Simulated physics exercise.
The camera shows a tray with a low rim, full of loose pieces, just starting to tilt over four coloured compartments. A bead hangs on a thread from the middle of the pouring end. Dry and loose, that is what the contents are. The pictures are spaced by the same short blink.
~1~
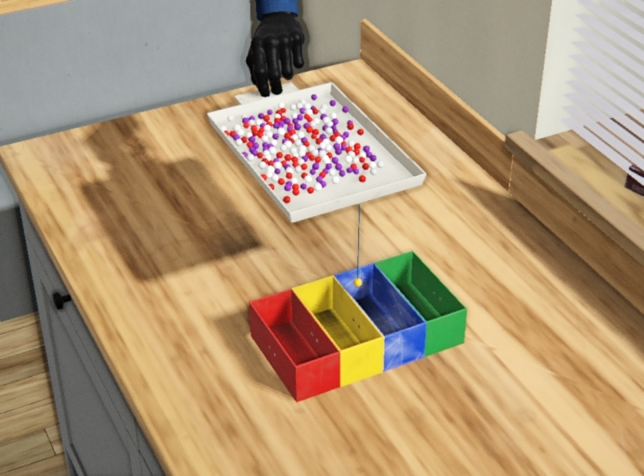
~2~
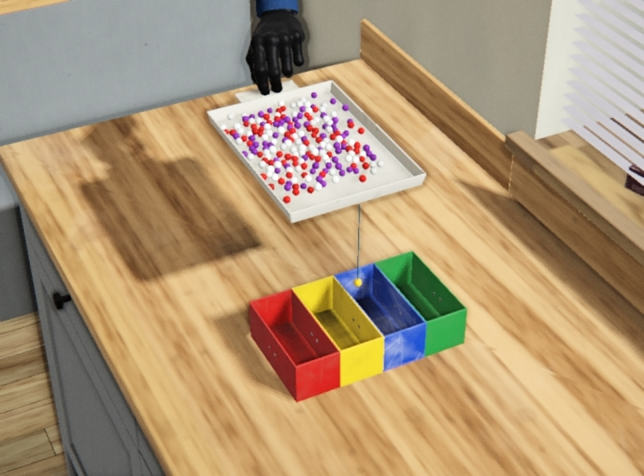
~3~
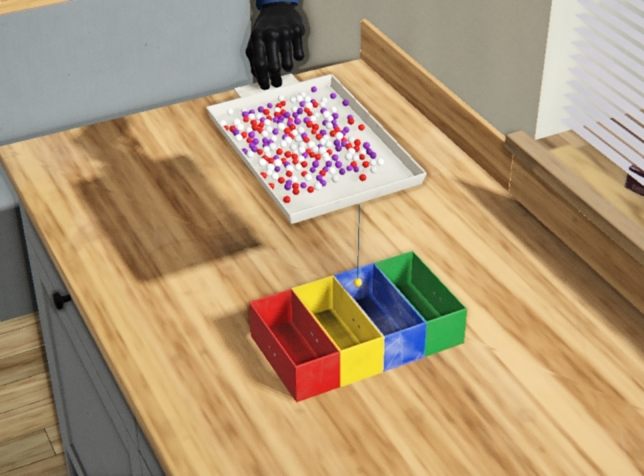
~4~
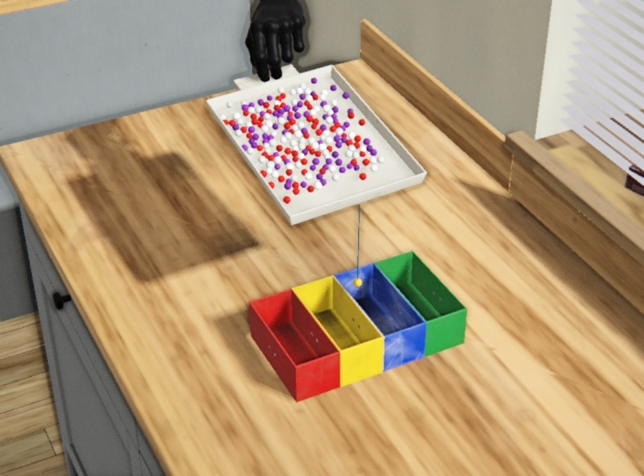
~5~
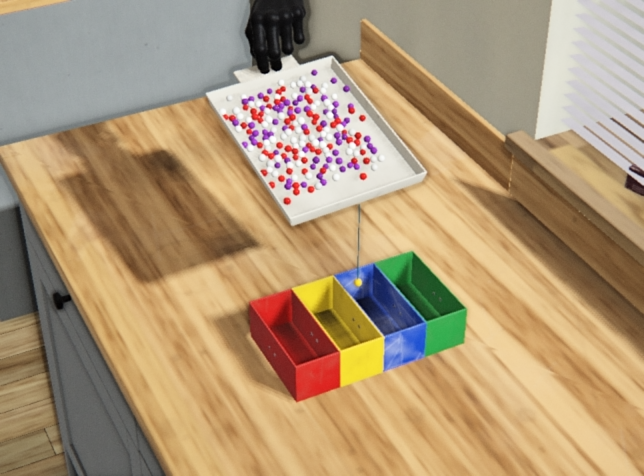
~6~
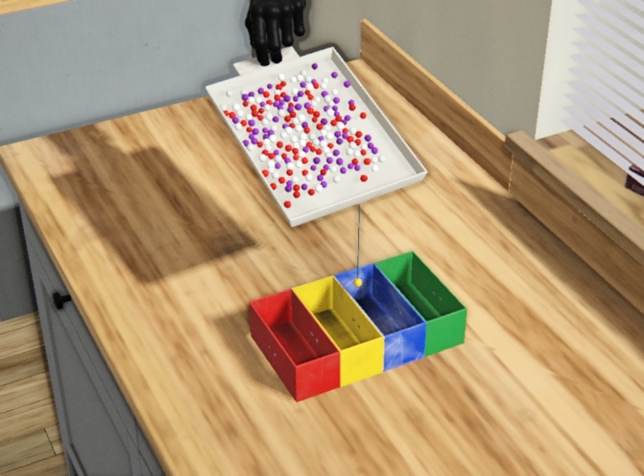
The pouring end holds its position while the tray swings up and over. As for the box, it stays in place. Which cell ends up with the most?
The red cell.
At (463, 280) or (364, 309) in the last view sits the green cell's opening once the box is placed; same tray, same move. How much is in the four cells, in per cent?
Roughly 40 per cent, and 100 per cent.
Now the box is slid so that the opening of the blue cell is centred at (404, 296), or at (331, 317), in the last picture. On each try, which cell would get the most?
The cell in red, then the cell in yellow.
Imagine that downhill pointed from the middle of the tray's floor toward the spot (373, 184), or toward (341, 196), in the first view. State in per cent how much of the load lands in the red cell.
The first try would leave around 0 per cent there, the second around 30 per cent.
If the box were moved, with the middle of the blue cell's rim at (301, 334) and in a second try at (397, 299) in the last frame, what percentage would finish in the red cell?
The first try gives 0 per cent, the second 70 per cent.
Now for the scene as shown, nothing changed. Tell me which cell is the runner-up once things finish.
After the leader, it is that yellow cell.
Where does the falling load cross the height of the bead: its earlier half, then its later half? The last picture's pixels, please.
Earlier half at (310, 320), later half at (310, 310).
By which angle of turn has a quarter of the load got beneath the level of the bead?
Roughly 75°.
Shortly afterwards, tray tipped steeply; the bulk on the tray; only a few in the red cell; only a few in the yellow cell; only a few in the blue cell; a little falling or outside the box.
Next, tray tipped right over; a little on the tray; near half in the red cell; near a quarter in the yellow cell; only a few in the blue cell; near a quarter falling or outside the box.
Some moments later, tray tipped past a quarter turn; near two thirds in the red cell; near a third in the yellow cell; only a few in the blue cell; a little falling or outside the box.
In the end, tray tipped past a quarter turn; near two thirds in the red cell; near a third in the yellow cell; only a few in the blue cell; none at all in the green cell; a little outside the box.
